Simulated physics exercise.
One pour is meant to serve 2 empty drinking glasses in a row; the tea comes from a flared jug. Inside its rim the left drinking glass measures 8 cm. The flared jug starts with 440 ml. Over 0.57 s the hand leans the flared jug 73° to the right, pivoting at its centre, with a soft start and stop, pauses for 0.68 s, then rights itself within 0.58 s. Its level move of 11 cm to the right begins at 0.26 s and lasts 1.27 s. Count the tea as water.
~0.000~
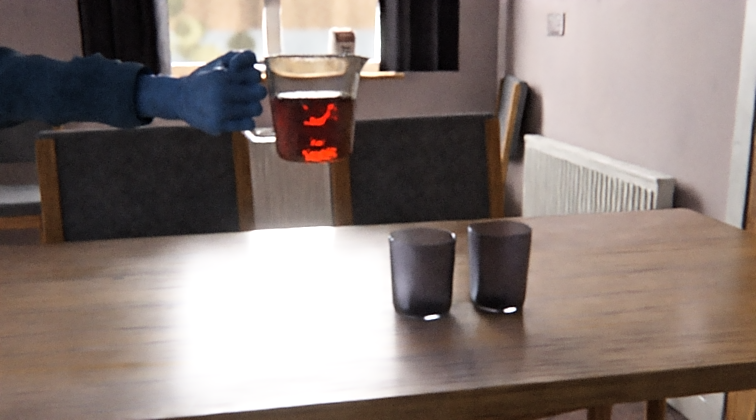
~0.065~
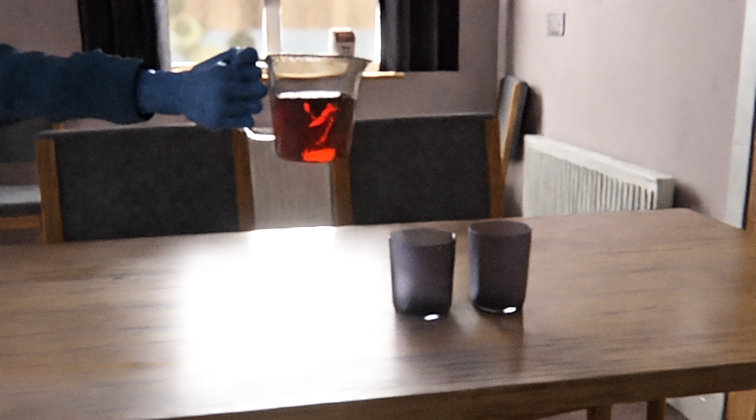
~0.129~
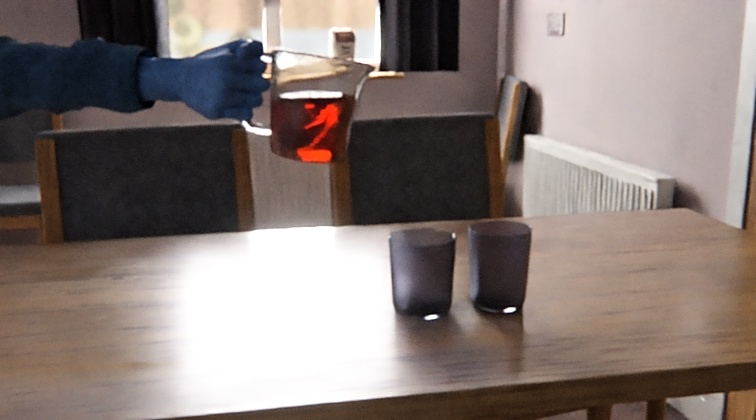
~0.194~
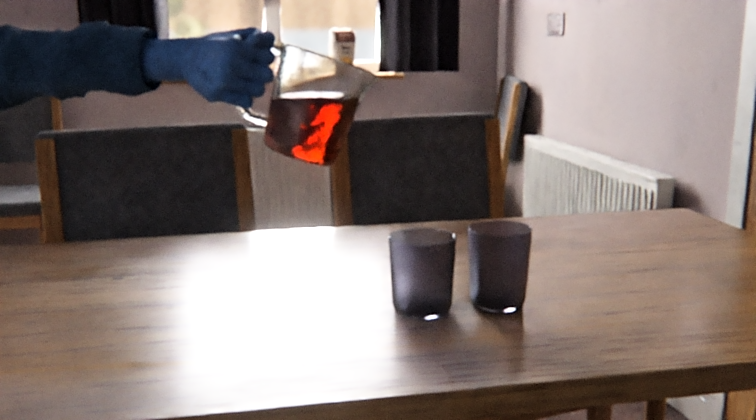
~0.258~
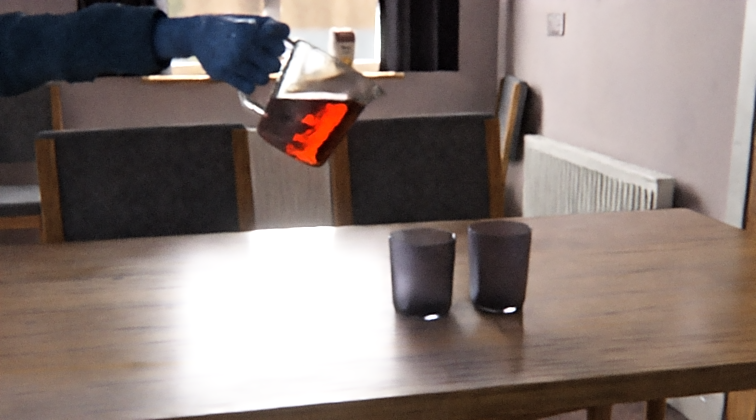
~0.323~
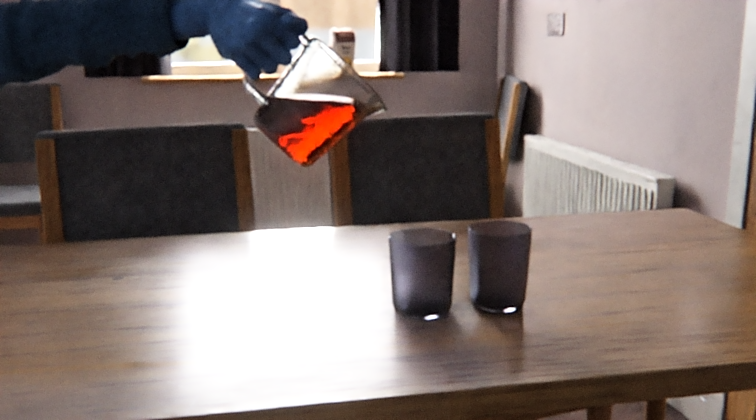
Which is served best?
The right one.
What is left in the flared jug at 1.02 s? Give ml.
About 150 ml.
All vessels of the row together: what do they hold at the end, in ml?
Close to 200 ml.
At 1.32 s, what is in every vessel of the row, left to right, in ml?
Roughly 70 ml left, 110 ml right.
Then, 0.72 s in, the tilt is 73° and from the left they hold 75 ml, 0 ml, the flared jug 245 ml, and 0 ml is on the table.
Then, 1.02 s in, the tilt is 73° and from the left they hold 70 ml, 55 ml, the flared jug 150 ml, and 115 ml is on the table.
Then, 1.32 s in, the tilt is 70° and from the left they hold 70 ml, 110 ml, the flared jug 105 ml, and 130 ml is on the table.
Then, 1.66 s in, the tilt is 15° and from the left they hold 70 ml, 135 ml, the flared jug 100 ml, and 135 ml is on the table.
Finally, from the left they hold 70 ml, 135 ml, the flared jug 100 ml, and 135 ml is on the table.
